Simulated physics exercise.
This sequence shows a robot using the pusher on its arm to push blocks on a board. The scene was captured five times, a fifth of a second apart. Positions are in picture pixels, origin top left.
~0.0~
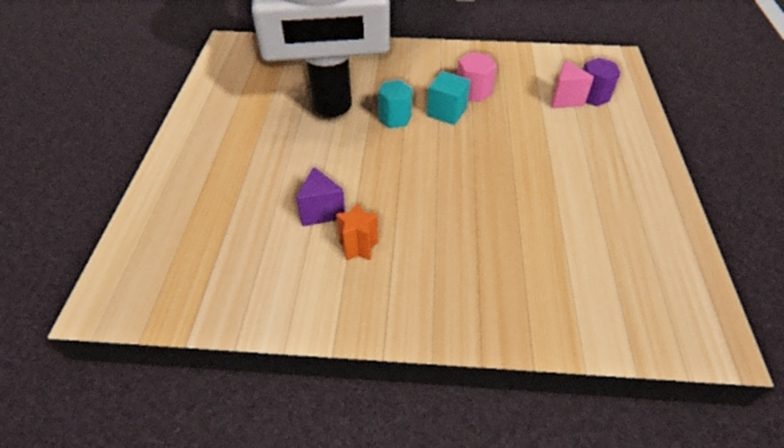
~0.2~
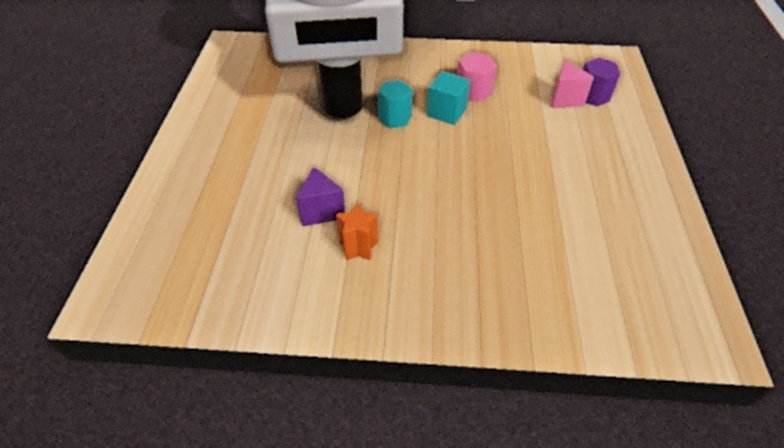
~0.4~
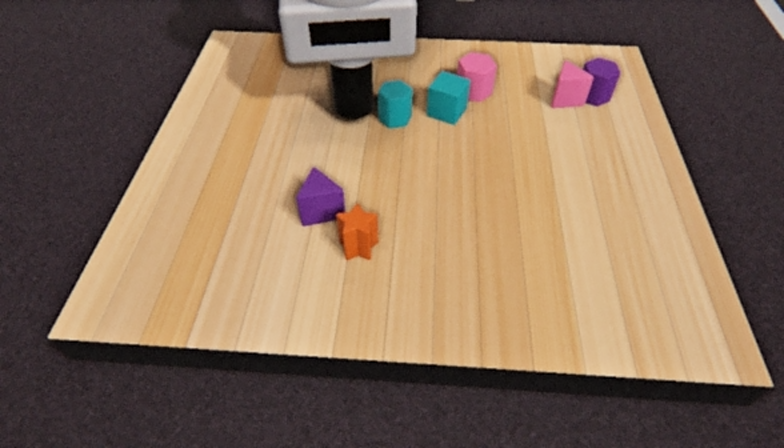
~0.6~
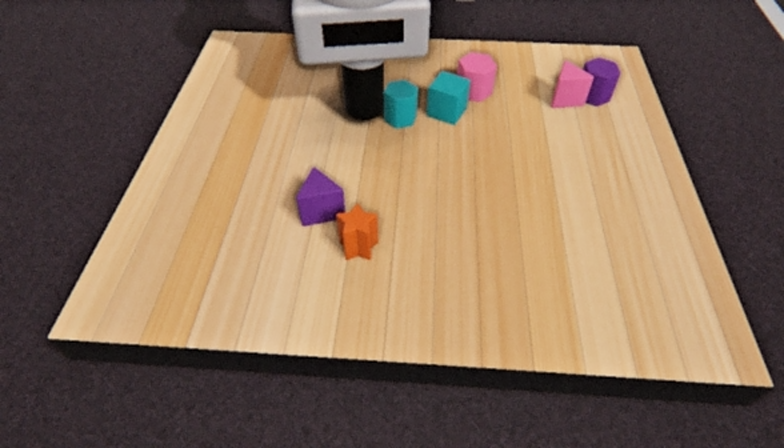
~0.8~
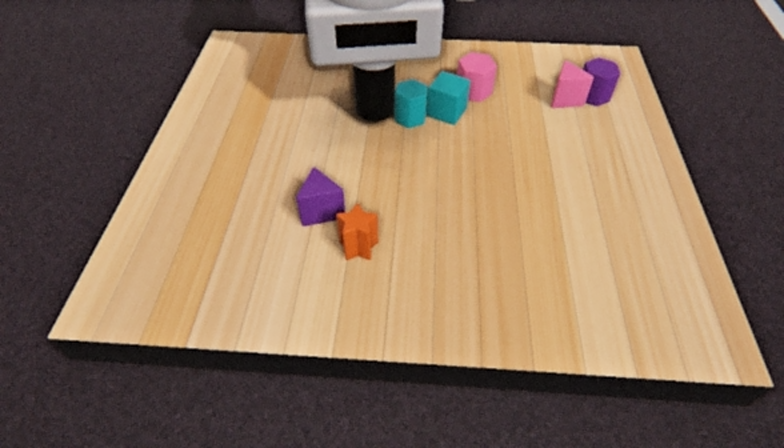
In this clip, a robot arm's black pusher moves right across the upper part of a wooden board scattered with colourful blocks, reaches a turquoise six-sided block and pushes it slightly right, closer to the turquoise square block.
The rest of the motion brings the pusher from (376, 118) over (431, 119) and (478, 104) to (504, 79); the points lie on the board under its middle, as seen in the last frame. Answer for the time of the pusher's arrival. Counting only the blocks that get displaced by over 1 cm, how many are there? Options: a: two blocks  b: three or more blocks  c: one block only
The answer is b.
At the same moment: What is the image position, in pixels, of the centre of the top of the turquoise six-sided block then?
Its top centre is at about (498, 98).
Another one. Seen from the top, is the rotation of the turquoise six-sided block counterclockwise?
No, that is not what happens.
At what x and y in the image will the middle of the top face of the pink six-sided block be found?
I predict (498, 31).
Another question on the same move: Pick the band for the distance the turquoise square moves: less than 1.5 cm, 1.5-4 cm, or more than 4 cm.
Of the three bands, it's over 4 cm.
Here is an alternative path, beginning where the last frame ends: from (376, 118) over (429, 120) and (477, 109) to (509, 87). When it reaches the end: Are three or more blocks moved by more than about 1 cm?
My answer is yes.
On the path given first. One third of the way, pusher (432, 110); turquoise six-sided block (472, 95), turned 25° clockwise; turquoise square (496, 83), turned 65° anticlockwise.
Two thirds of the way, pusher (479, 96); turquoise six-sided block (498, 98), turned 45° clockwise; turquoise square (524, 79), turned 75° anticlockwise; pink six-sided block (487, 54), turned 20° anticlockwise.
At the end, pusher (506, 71); turquoise six-sided block (498, 98), turned 45° clockwise; turquoise square (533, 78), turned 60° anticlockwise; pink six-sided block (498, 31), turned 40° anticlockwise; pink three-sided block unmoved.
